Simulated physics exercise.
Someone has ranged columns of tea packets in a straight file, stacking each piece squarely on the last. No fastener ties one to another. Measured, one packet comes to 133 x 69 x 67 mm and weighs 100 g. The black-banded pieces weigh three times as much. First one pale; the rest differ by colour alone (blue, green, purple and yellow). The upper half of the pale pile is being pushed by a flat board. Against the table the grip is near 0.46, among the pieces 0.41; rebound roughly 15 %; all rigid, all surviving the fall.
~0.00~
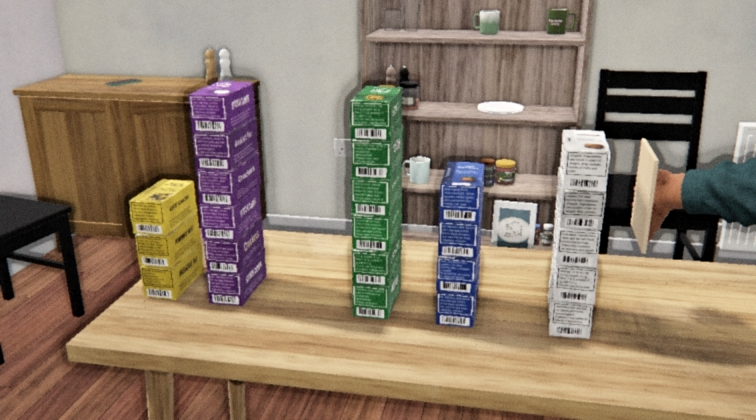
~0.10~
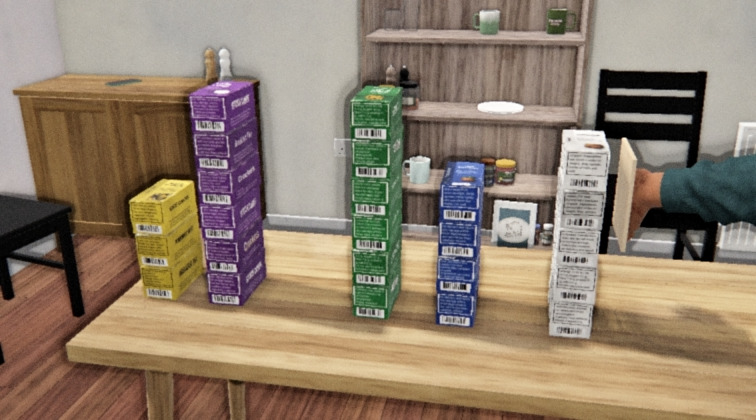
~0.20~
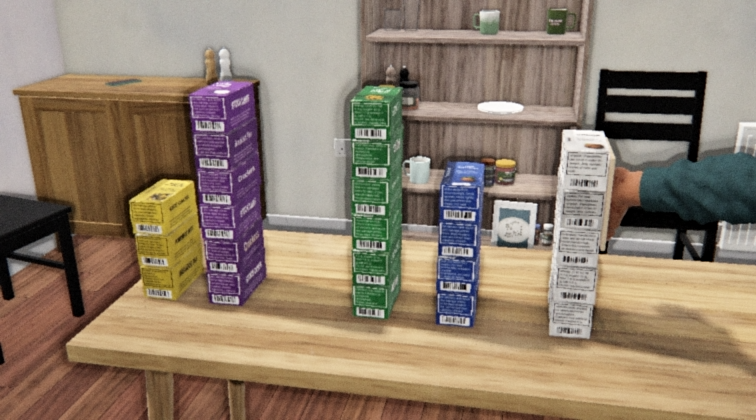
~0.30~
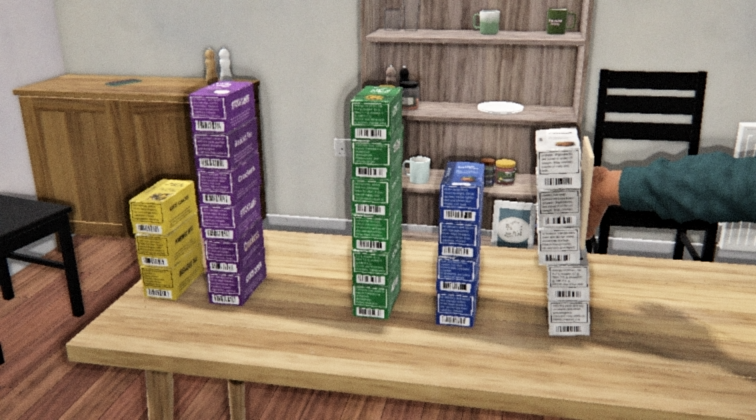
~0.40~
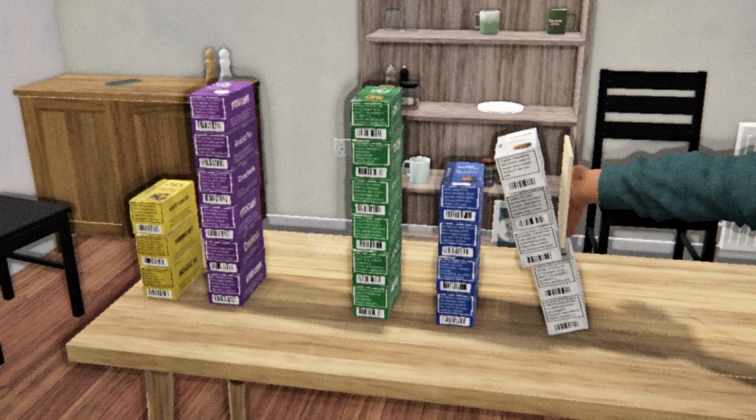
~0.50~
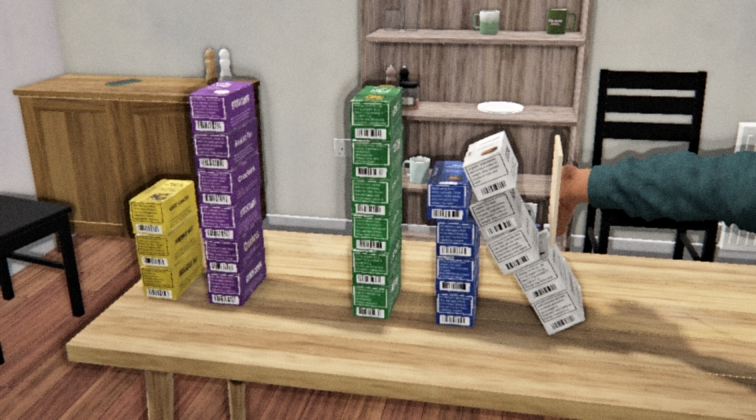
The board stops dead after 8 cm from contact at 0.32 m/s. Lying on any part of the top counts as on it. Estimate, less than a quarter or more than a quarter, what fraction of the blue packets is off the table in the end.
The fraction off the table in the end is under a quarter.
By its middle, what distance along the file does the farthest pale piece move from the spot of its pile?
Some 24 centimetres along the file.
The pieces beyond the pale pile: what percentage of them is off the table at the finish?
My estimate is roughly 40 per cent.
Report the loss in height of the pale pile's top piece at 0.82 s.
I'd put it at close to 8 cm below where it started.
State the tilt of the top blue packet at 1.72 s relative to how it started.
It's at some 90 degrees.
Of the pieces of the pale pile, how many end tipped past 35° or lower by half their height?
5 of them.
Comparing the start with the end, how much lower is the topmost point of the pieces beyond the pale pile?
I make it close to 26 cm.
Around 0.82 s, 5 of the pale pile down; none of the 4 blue packets off the table (0 of 19 in all colours); top blue packet tipped 22°; top green packet tipped 8°.
Around 1.18 s, 5 of the pale pile down; none of the 4 blue packets off the table (0 of 19 in all colours); top blue packet tipped 49°, 12 cm lower; top green packet tipped 7°, 7 cm lower.
Around 1.72 s, 5 of the pale pile down; none of the 4 blue packets off the table (2 of 19 in all colours); top blue packet on its side; top purple packet upside down.
Around 2.46 s, 5 of the pale pile down; none of the 4 blue packets off the table (7 of 19 in all colours); top blue packet on its side; top yellow packet upside down.
Finally (2.9 s), 5 of the pale pile down; none of the 4 blue packets off the table (8 of 19 in all colours); top blue packet on its side; top yellow packet upside down. That is 0 per cent. Seen by the last camera, middles, top blue packet near (299, 247).
